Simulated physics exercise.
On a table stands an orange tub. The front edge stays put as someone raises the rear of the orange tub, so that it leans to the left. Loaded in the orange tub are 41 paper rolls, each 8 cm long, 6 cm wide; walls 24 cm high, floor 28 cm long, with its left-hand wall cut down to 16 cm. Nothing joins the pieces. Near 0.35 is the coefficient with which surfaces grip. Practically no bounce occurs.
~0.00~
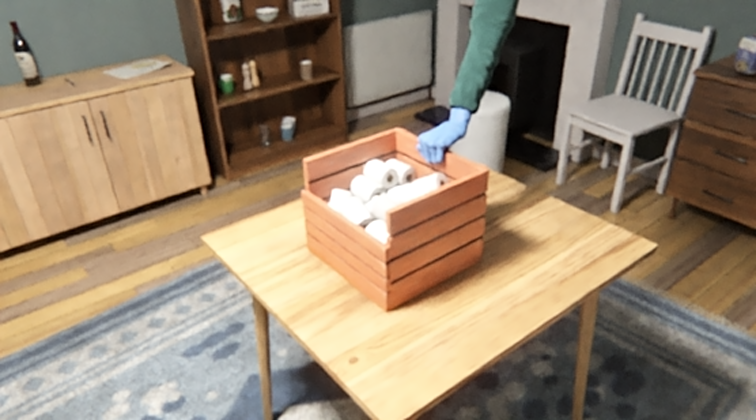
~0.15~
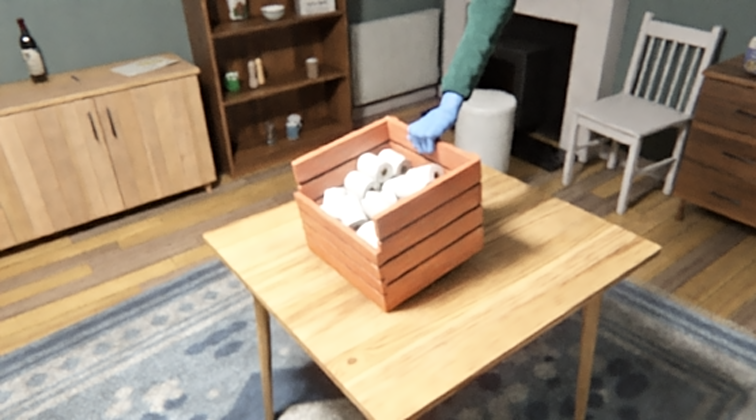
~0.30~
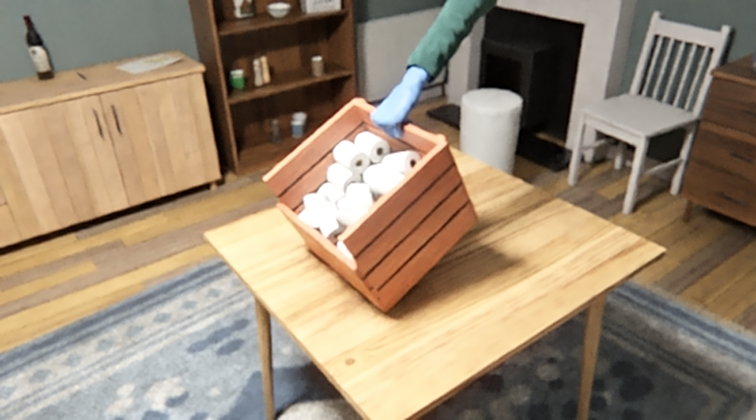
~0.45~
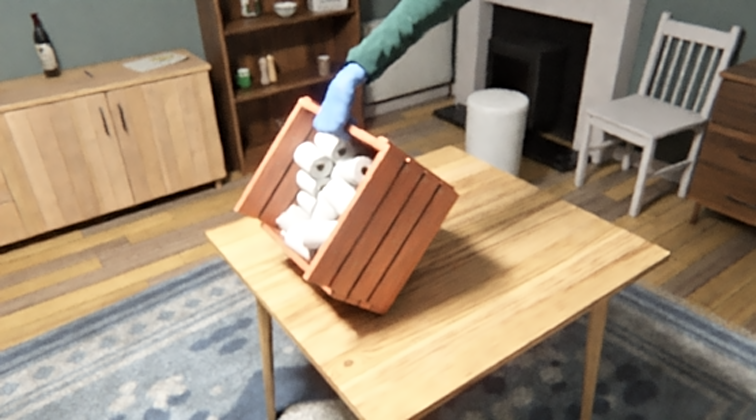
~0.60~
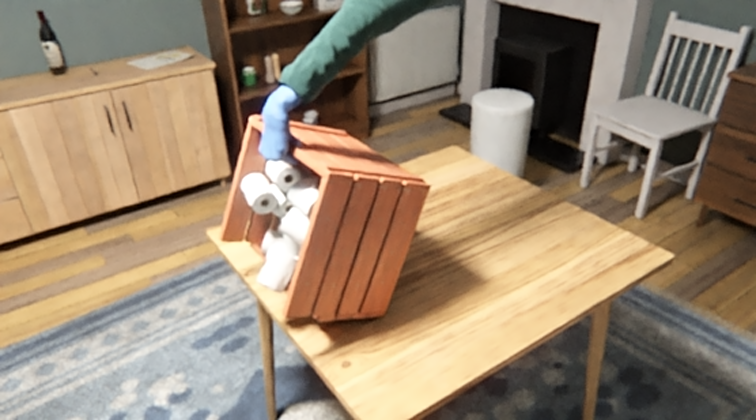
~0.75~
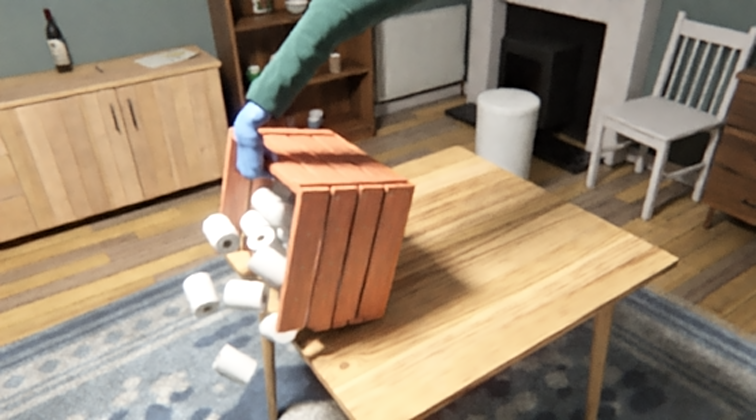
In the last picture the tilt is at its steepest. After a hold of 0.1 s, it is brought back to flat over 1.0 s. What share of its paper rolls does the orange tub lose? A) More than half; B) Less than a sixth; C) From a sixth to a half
From a sixth to a half (C).
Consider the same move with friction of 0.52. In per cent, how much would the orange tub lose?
Orange tub 40 per cent.
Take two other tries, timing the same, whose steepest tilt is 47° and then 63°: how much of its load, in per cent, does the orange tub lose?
10 % and 20 %.
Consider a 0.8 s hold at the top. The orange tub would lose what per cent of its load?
In that case the orange tub sheds 30 percent of its load.
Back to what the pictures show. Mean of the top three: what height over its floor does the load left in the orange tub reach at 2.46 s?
Around 17 centimetres high.
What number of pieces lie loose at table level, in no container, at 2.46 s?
Roughly 0 of them.
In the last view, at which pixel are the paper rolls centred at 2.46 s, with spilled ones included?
In the last picture they centre on about (355, 249).
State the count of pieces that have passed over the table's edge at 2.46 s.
I'd put the number around 12.
After 1.02 s, tilt 68°; the orange tub is down by 12 of 41.
After 1.36 s, tilt 36°; the orange tub is down by 12 of 41.
After 1.84 s, tilt 0°; the orange tub is down by 12 of 41.
Final count (at 2.46 s), the orange tub is down by 12 of 41. Asked share, 12 of 41, 29 per cent.
